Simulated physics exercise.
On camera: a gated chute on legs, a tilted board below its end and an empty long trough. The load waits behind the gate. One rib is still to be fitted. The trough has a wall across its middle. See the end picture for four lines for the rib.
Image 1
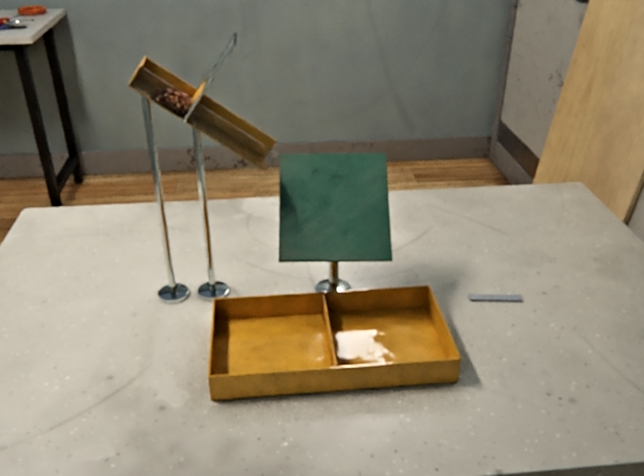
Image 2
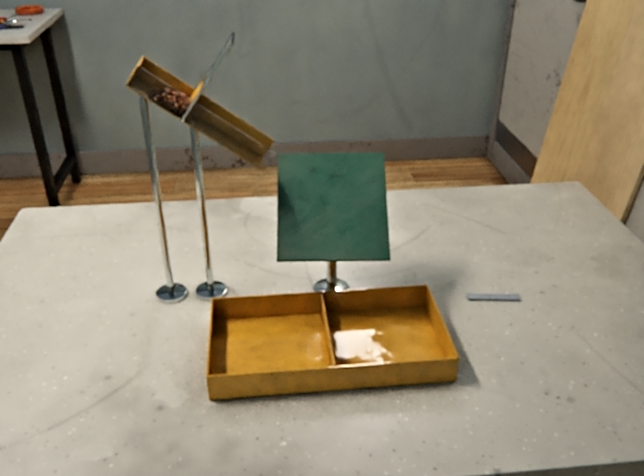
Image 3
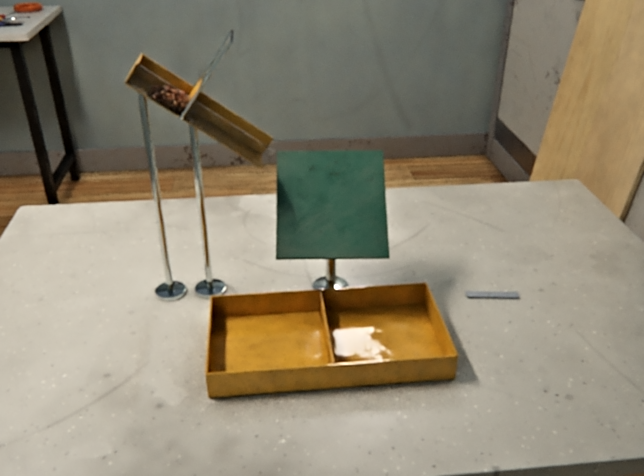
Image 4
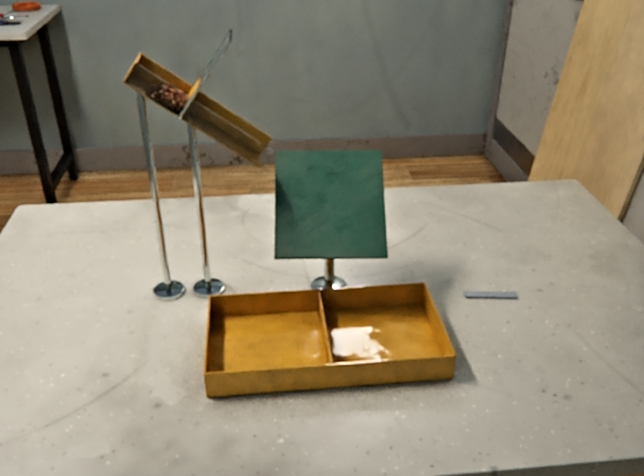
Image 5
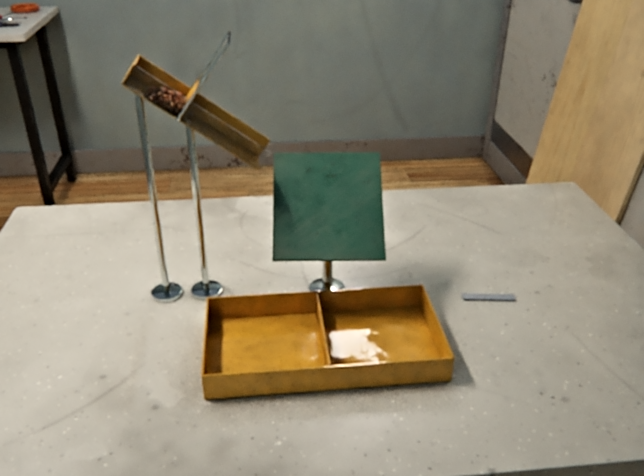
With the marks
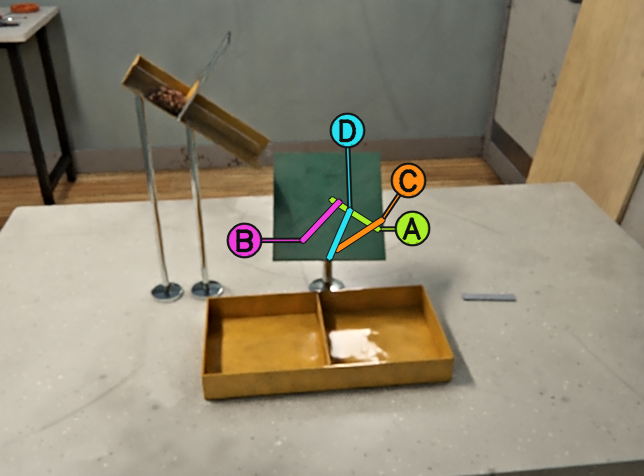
A sloping wooden chute on metal legs held a small reddish-brown load behind its gate, beside a tilted green board and a divided wooden trough; nothing moved apart from a slight shift of the view.
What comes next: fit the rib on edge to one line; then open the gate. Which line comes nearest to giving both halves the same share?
Go for C.
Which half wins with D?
The left half.
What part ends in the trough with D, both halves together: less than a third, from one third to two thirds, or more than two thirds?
It is more than two thirds.
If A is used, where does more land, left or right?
Right.
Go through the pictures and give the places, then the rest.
Load behind the gate at (178, 101), cereal balls; lip of the chute at (265, 164), sloping fairly steeply, in the first picture.
Middle of the board at (332, 205), tilted fairly steeply; middle of its low edge at (334, 260); of its high edge at (331, 153), in the second picture.
Front corners of the trough at (206, 374) and (457, 355); front end of its middle wall at (334, 364); gate still shut at (198, 88), in the third picture.
Middle of the load at (173, 98); lip at (260, 161), in the fourth picture.
Middle of the load at (171, 100); lip at (259, 163), in the fifth picture.
On the marked copy, line A from (332, 199) to (377, 229); line B from (339, 202) to (303, 240); line C from (381, 220) to (336, 249); line D from (349, 210) to (329, 257).
For line A, of what is caught, about a quarter in the left half, most in the right.
For line B, of what is caught, most in the left half, a small part in the right.
For line C, of what is caught, about half in the left half, about half in the right.
For line D, of what is caught, most in the left half, about a quarter in the right.
